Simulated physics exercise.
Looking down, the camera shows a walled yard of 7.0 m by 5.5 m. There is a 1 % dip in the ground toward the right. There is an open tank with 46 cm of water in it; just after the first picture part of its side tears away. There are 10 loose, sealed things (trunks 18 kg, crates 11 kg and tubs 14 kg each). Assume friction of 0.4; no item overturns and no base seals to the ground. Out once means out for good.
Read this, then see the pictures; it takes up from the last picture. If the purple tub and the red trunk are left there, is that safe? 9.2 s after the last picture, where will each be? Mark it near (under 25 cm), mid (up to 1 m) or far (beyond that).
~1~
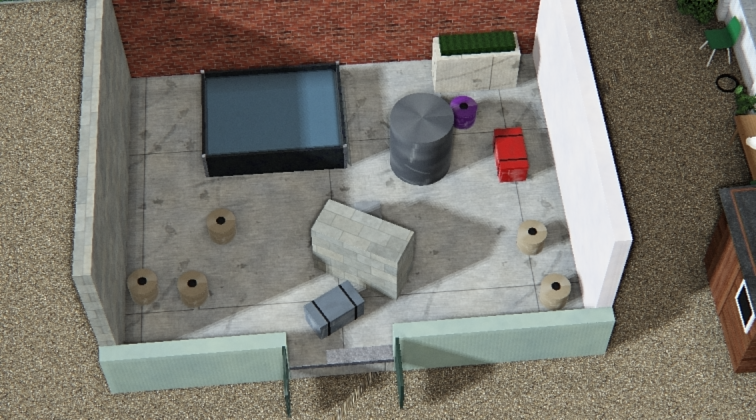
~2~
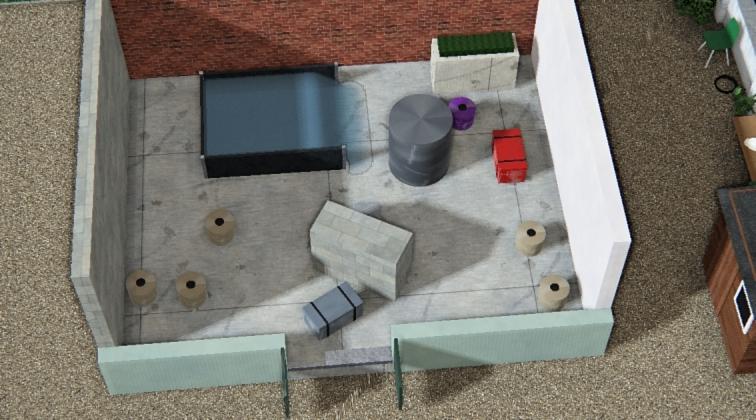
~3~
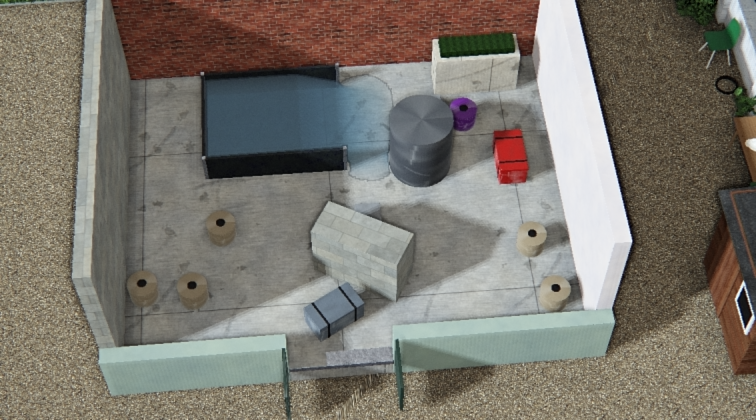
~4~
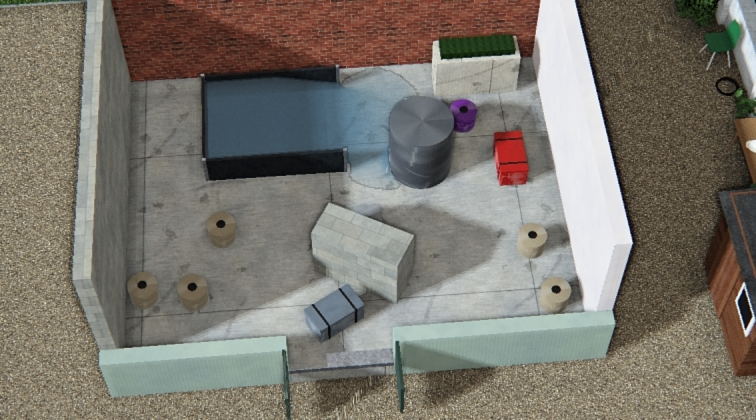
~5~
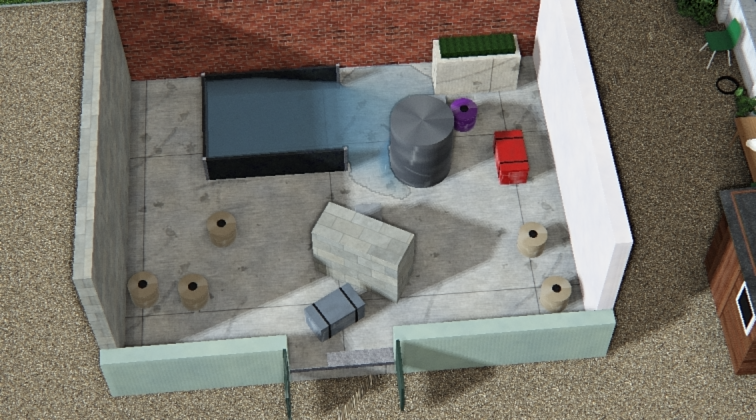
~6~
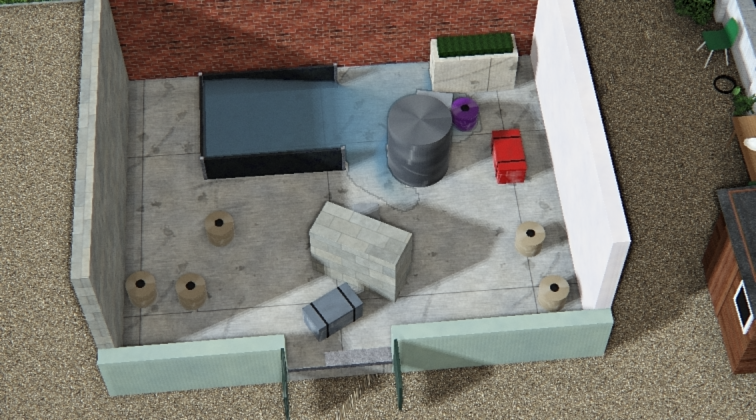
Purple tub - far; red trunk - far.
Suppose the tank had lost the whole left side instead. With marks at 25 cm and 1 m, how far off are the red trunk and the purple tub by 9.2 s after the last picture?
In that case the red trunk does not really move while the purple tub does not really move.
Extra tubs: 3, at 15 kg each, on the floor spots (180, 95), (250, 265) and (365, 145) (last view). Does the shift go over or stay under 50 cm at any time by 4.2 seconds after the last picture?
In sequence: Stays within; stays within; goes beyond.
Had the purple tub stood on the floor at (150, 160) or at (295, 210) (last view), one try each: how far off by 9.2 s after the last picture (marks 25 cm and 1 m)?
Well, it scarcely moves on the first try and scarcely moves on the second.
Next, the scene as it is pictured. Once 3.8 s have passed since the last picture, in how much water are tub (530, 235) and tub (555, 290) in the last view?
Depth approx. 7 cm / 14 cm.
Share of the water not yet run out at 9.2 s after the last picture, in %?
Roughly 96 percent.
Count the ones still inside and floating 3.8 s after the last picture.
It comes to 4.
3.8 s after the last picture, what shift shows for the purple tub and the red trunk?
Shifts: Around 300 and 200 cm.
Then, 1.2 s after the last picture the purple tub is near (534, 109), 1.2 m from its start, afloat; the red trunk is near (513, 152), 0.1 m from its start, aground; 0 of 10 are out; 2 afloat.
Then, 3.8 s after the last picture the purple tub is near (521, 242), 2.8 m from its start, aground; the red trunk is near (471, 244), 2.0 m from its start, afloat; 0 of 10 are out; 4 afloat.
Then, 6.2 s after the last picture the purple tub is near (533, 297), 3.8 m from its start, afloat; the red trunk is near (414, 305), 3.3 m from its start, afloat; 0 of 10 are out; 6 afloat.
Then, 9.2 s after the last picture the purple tub is near (459, 315), 3.9 m from its start, afloat; the red trunk is near (414, 306), 3.3 m from its start, afloat; 0 of 10 are out; 5 afloat.
